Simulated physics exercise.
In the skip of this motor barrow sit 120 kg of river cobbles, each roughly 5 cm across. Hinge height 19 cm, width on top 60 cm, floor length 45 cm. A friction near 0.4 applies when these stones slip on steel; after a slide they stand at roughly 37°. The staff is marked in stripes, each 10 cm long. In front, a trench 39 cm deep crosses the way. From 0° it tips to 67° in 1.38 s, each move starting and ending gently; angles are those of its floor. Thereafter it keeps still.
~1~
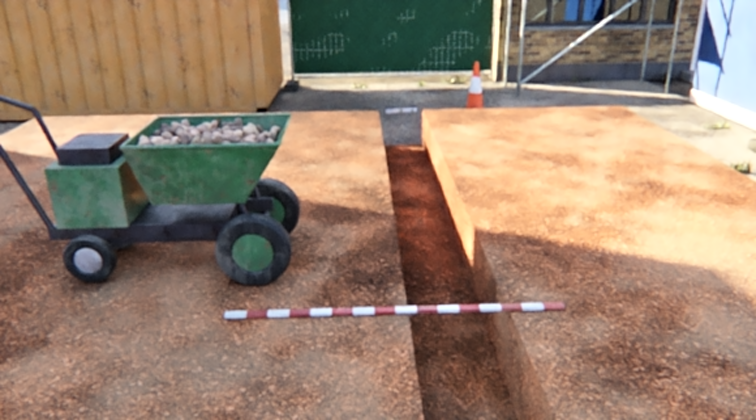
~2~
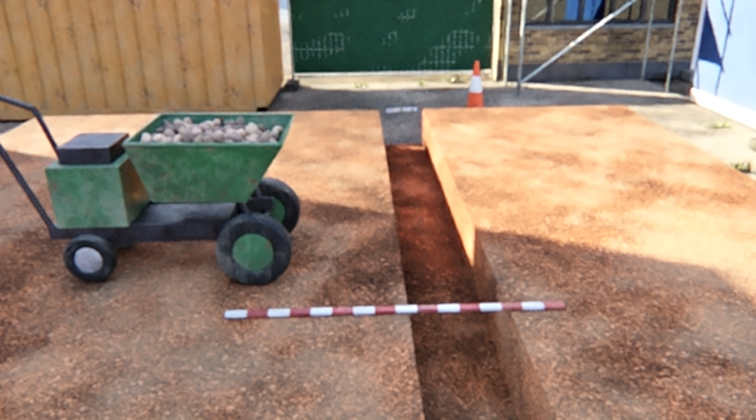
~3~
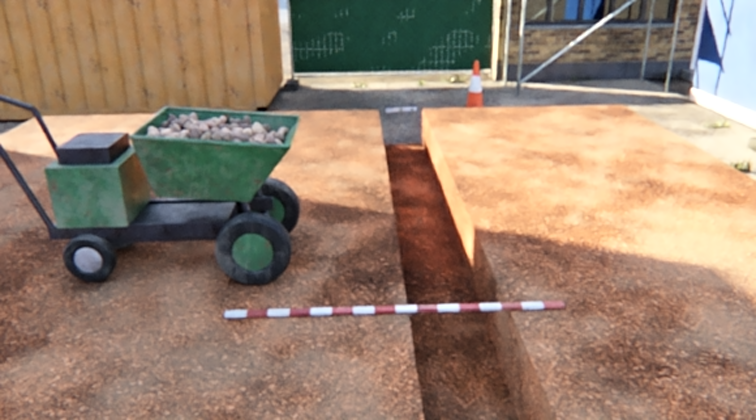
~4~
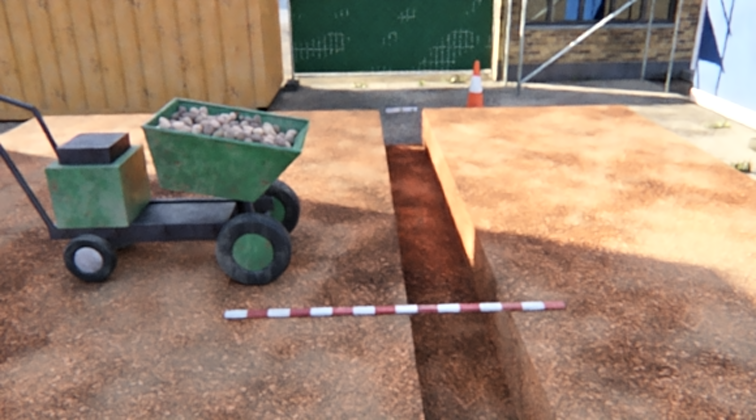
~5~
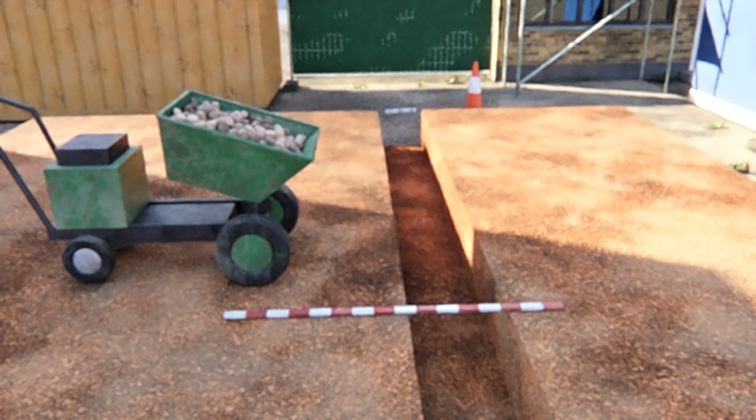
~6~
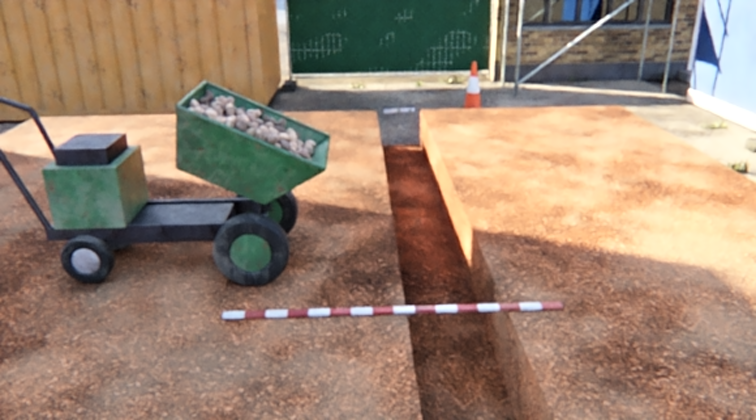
A green motor barrow with black wheels and a skip full of pale, rounded cobbles stands at the left of a sunlit reddish gravel yard, seen from slightly above. Right of it a narrow trench runs back toward green doors and an orange-and-white cone, with a red-and-white striped pole lying across it. The skip starts level and tilts toward the trench, slowly then faster, its rear rising, while the cobbles stay heaped inside.
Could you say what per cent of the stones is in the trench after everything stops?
I would put it at 62 per cent.
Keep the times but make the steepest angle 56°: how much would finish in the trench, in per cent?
Roughly 20 percent.
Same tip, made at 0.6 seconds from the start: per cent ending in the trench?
Roughly 75% would finish there.
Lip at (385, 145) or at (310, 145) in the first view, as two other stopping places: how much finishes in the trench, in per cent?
Result: Close to 55 then close to 85 per cent.
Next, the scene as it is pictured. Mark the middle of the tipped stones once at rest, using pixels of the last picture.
I'd point somewhere around (426, 307).
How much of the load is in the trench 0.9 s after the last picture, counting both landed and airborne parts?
About 15 per cent by then.
Then, 0.4 s after the last picture the floor is at 56°, 100 % in the skip; the foremost stones are at (366, 197).
Then, 0.9 s after the last picture the floor is at 67°, 74 % in the skip, 11 % short of the trench, 15 % in the trench; the foremost stones are at (466, 322).
Then, 1.2 s after the last picture the floor is at 67°, 49 % in the skip, 15 % short of the trench, 37 % in the trench; the foremost stones are at (480, 317).
Then, 3.2 s after the last picture the floor is at 67°, 15 % in the skip, 23 % short of the trench, 62 % in the trench; the foremost stones are at (480, 316).
